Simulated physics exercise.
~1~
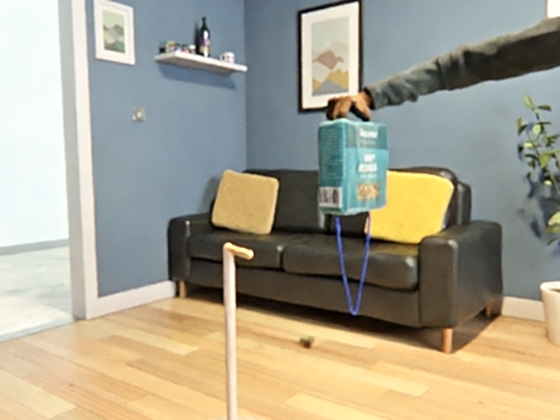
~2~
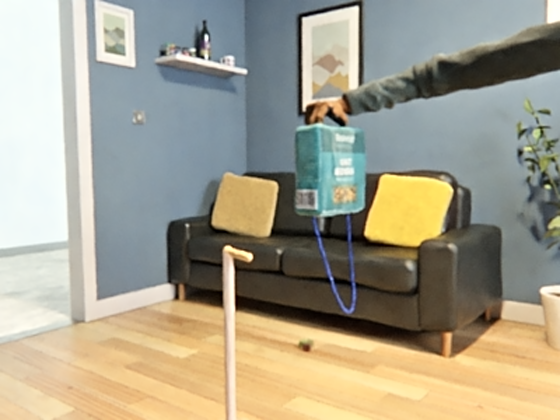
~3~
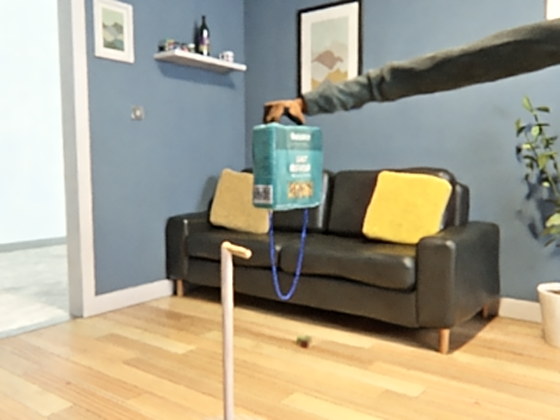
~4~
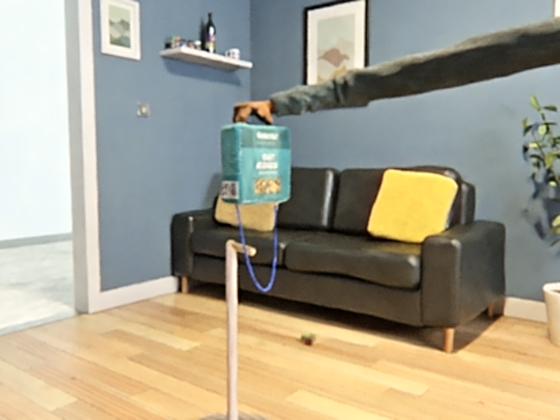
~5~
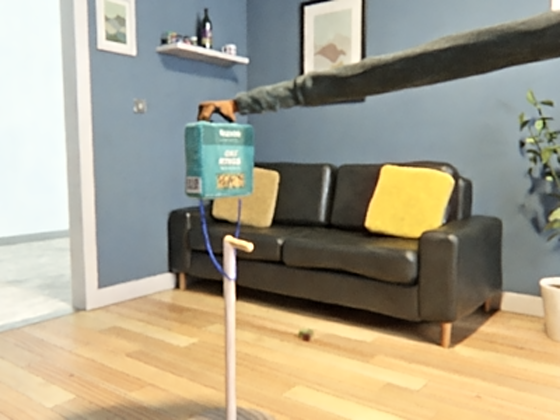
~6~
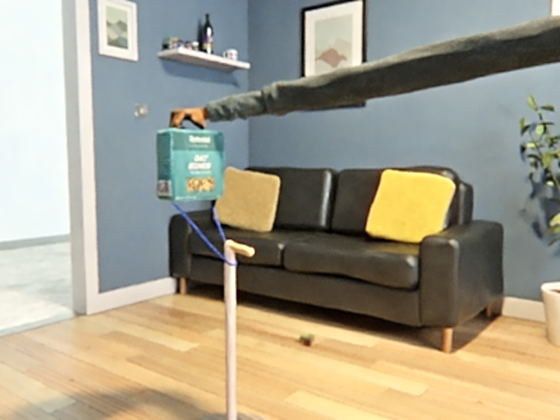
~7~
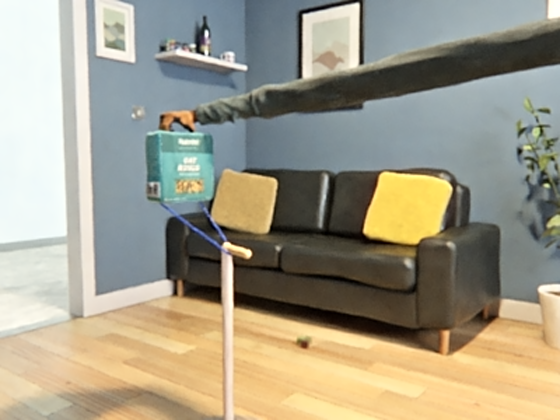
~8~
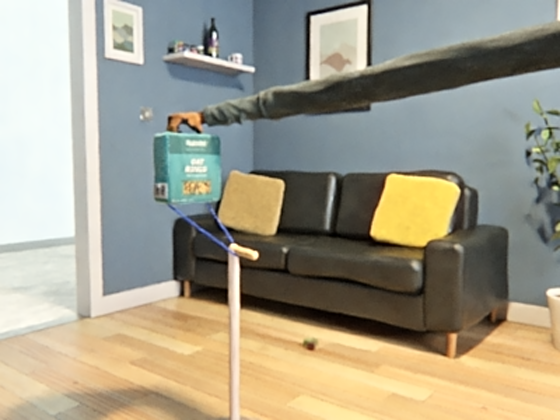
In a blue-walled living room with a black leather sofa and yellow and tan cushions, an outstretched arm in a dark sleeve holds up a turquoise bag, upright, with a blue loop trailing low beneath it. The hand carries the bag steadily left toward a pale post topped with a short hook. The bag passes over the post, and the hanging loop catches on the hook. As the hand continues a little farther left, the loop draws into a taut slant. The bag ends up held still just left of the post, snagged by its tight loop.
